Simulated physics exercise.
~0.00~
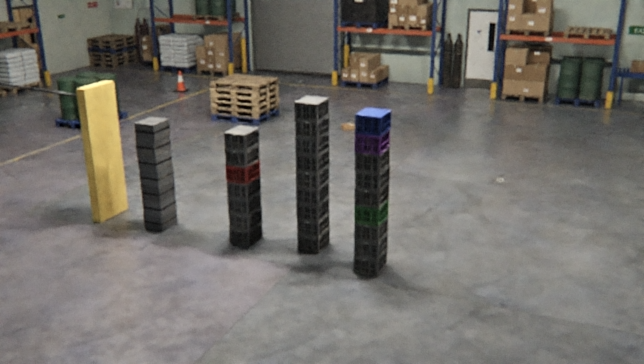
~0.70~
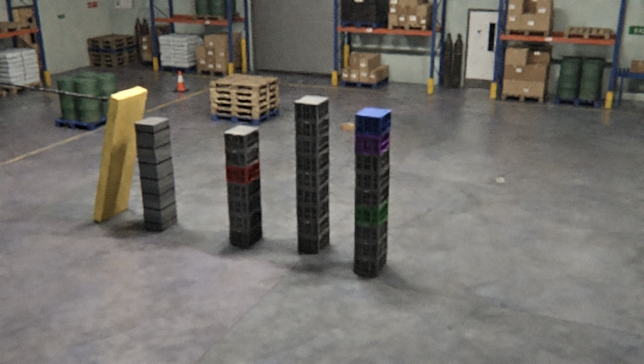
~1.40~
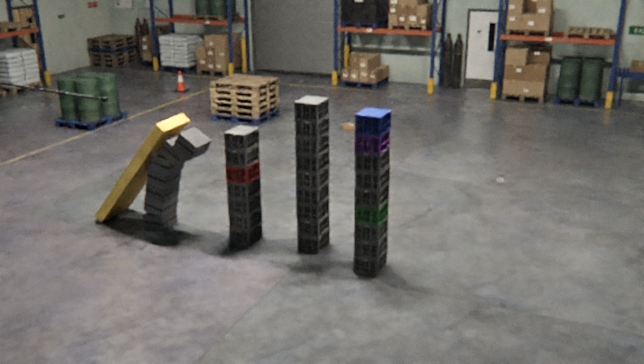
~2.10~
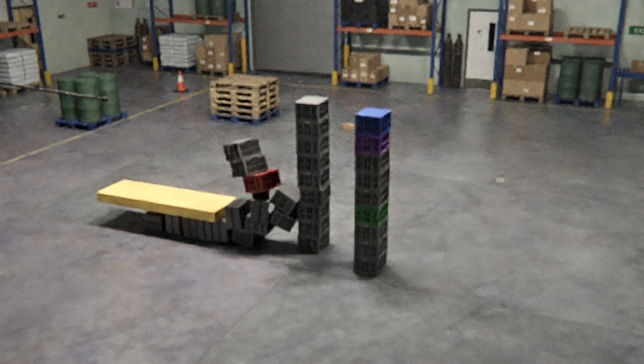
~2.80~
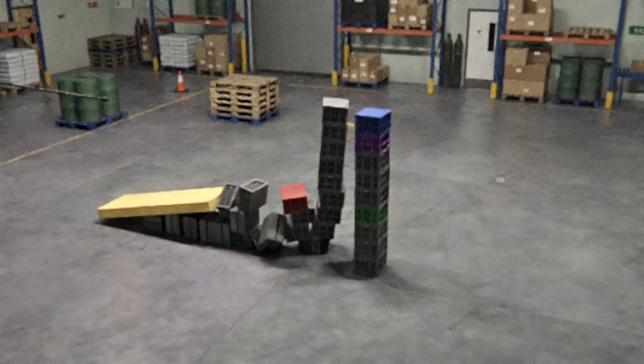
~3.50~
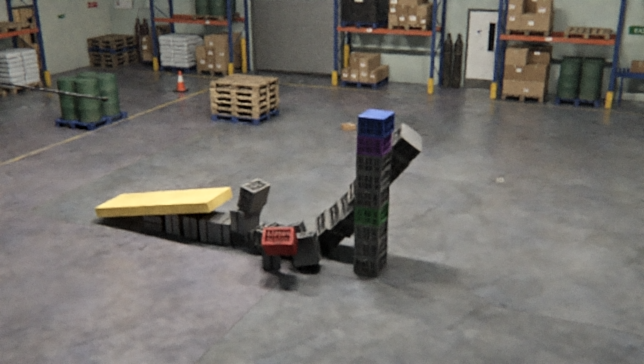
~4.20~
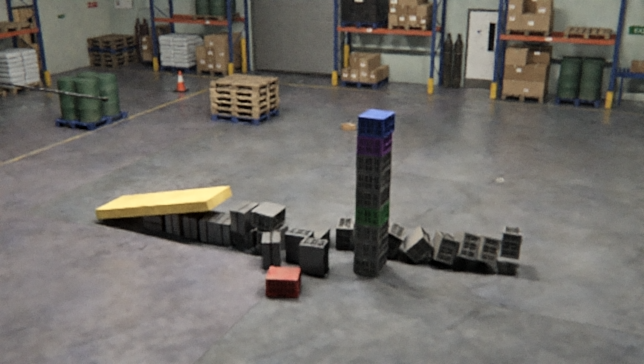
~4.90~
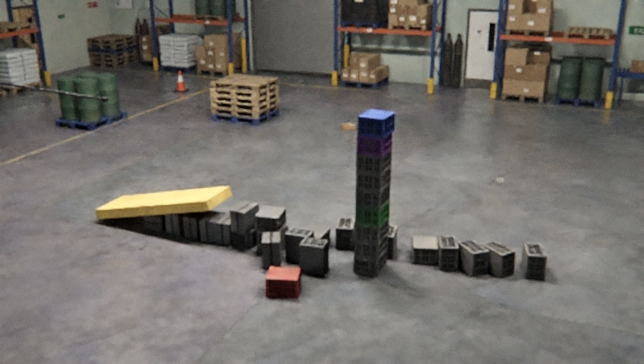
Yellow board tipping rightward into a row of crate stacks, toppling three in turn and leaving the last, blue-topped stack standing.
